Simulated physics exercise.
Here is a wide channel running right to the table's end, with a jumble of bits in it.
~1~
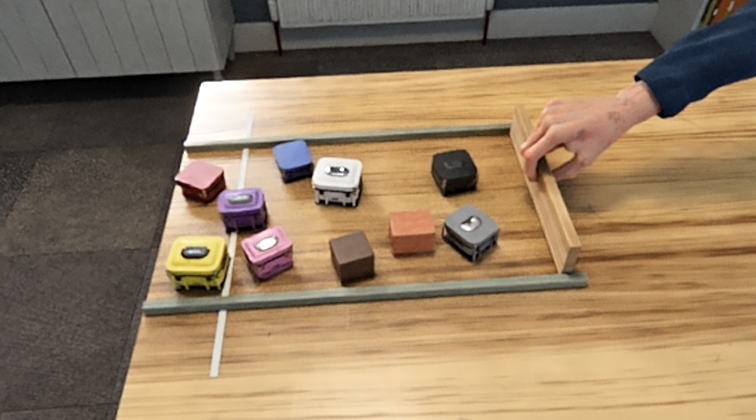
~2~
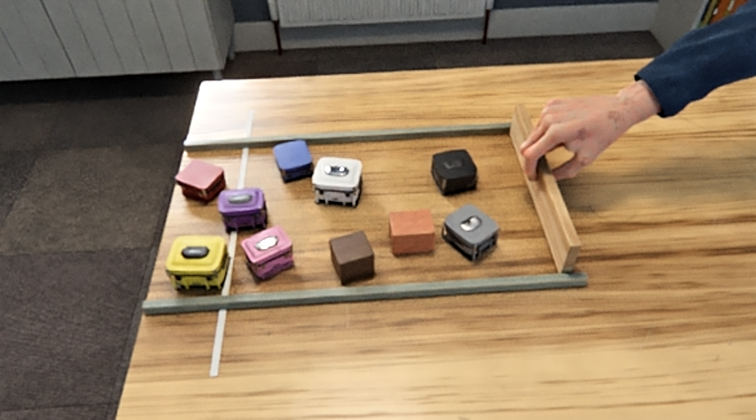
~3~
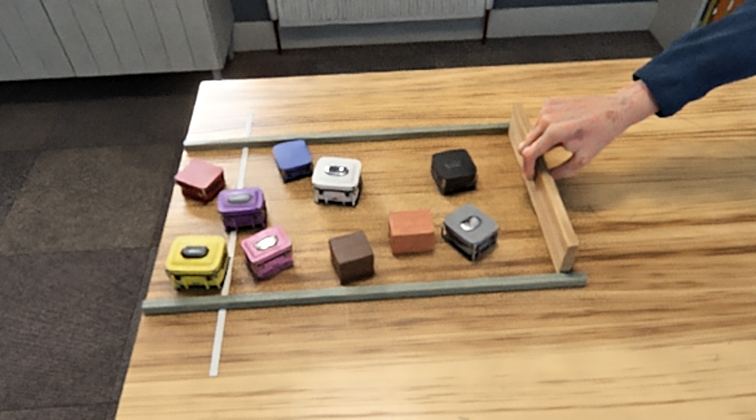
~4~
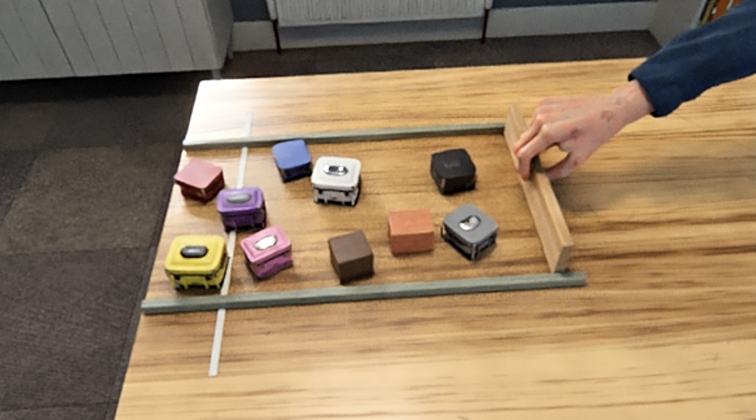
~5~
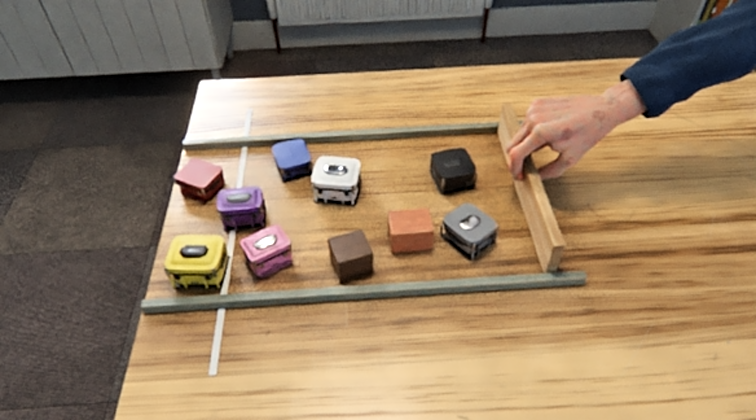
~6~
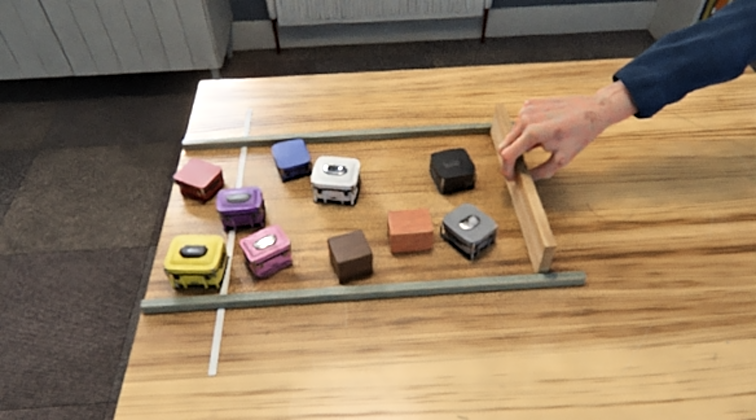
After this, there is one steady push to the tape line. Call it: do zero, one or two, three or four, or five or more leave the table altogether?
Three or four.
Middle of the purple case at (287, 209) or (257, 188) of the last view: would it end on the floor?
Results in order - still up; down.
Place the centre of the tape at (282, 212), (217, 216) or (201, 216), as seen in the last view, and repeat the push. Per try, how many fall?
The counts come to 0, then 5, then 6.
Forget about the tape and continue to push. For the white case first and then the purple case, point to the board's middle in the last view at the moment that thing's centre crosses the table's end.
Near (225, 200) and (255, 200).
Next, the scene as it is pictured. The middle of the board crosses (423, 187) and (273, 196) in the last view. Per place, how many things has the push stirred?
The first number is 4, the next one 10.
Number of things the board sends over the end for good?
It comes to 3.
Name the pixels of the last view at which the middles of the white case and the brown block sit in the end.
In the last picture the white case sits at (174, 191) while the brown block sits at (205, 276).
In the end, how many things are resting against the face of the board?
That makes 4.
Early on, none off yet; red case at rest near (201, 180); yellow case at rest near (198, 261); purple case at rest near (242, 208).
A while later, none off yet; red case at rest near (201, 180); yellow case at rest near (186, 264); purple case travelled a little near (218, 213).
Finally, the number that fall off is three or four; lost, purple case, yellow case and red case.
